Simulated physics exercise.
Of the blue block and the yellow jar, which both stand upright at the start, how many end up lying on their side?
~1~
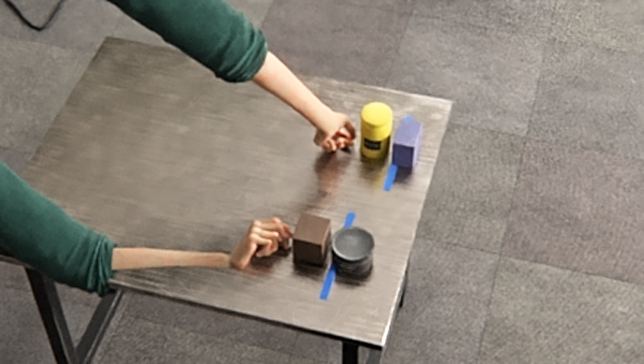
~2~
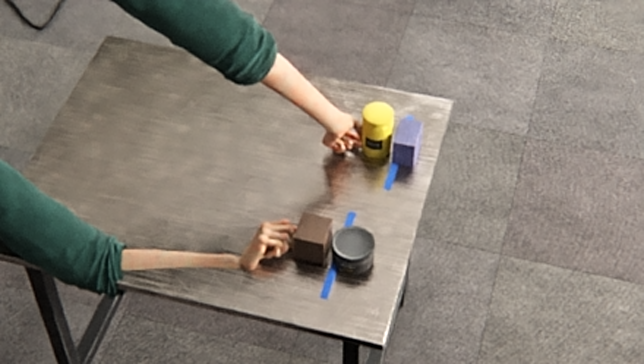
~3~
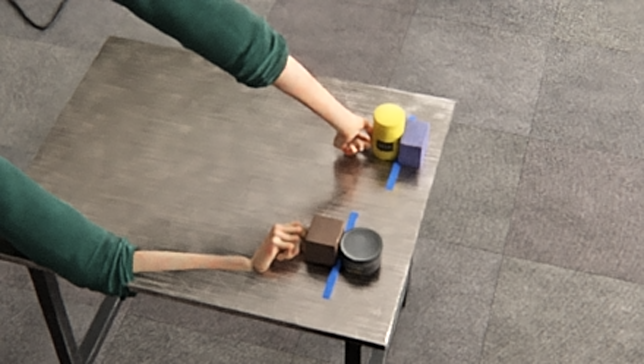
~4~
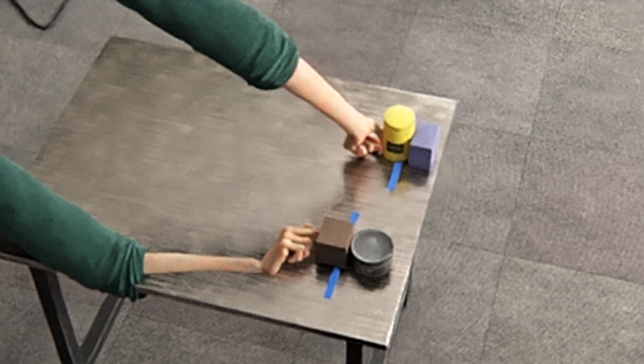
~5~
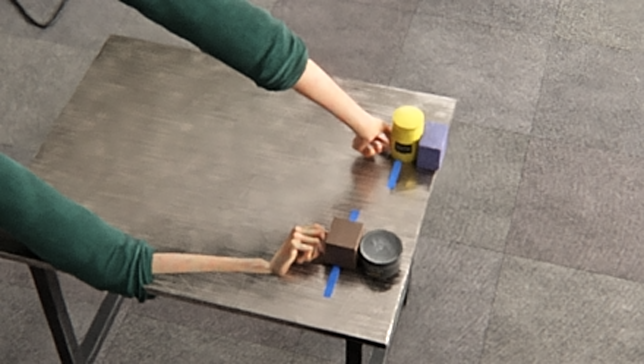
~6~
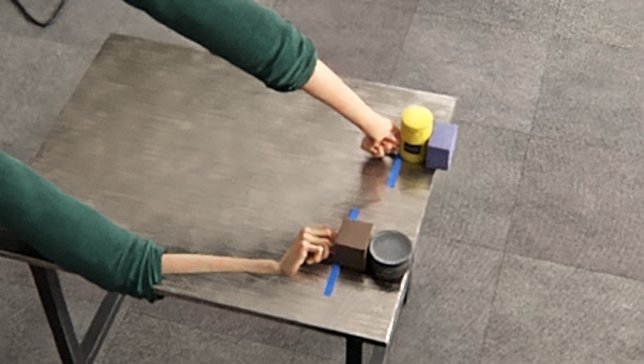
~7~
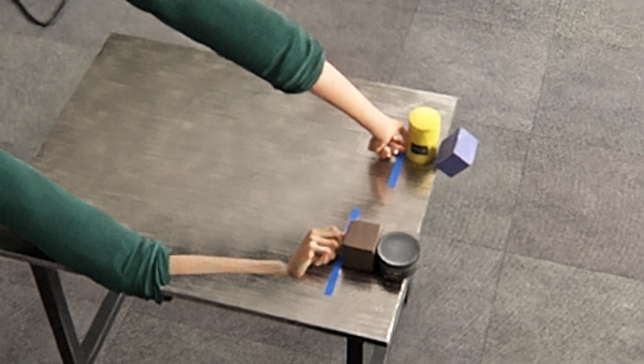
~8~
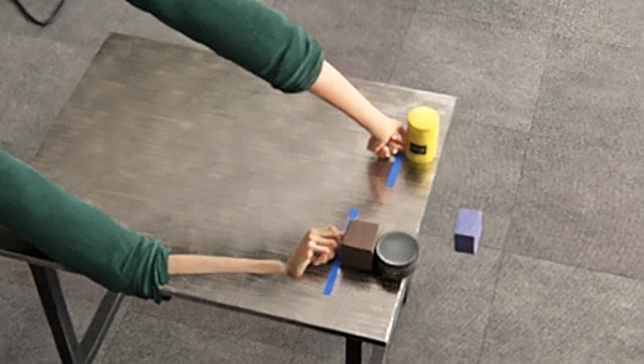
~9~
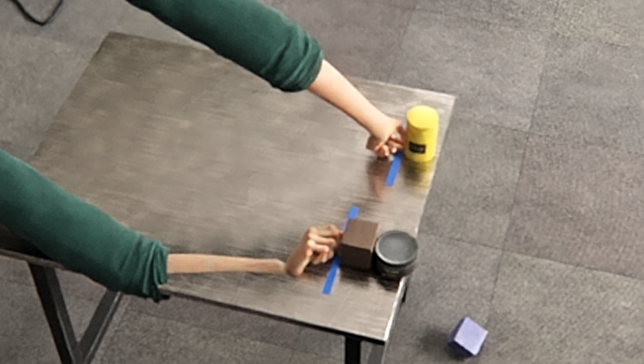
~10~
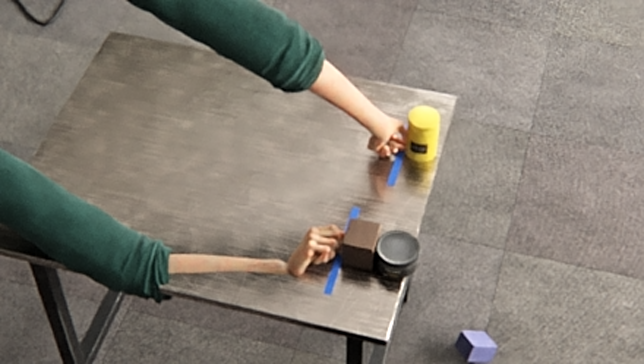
Only one does. The blue block ends on its side on the floor, while the yellow jar is still upright on the table.
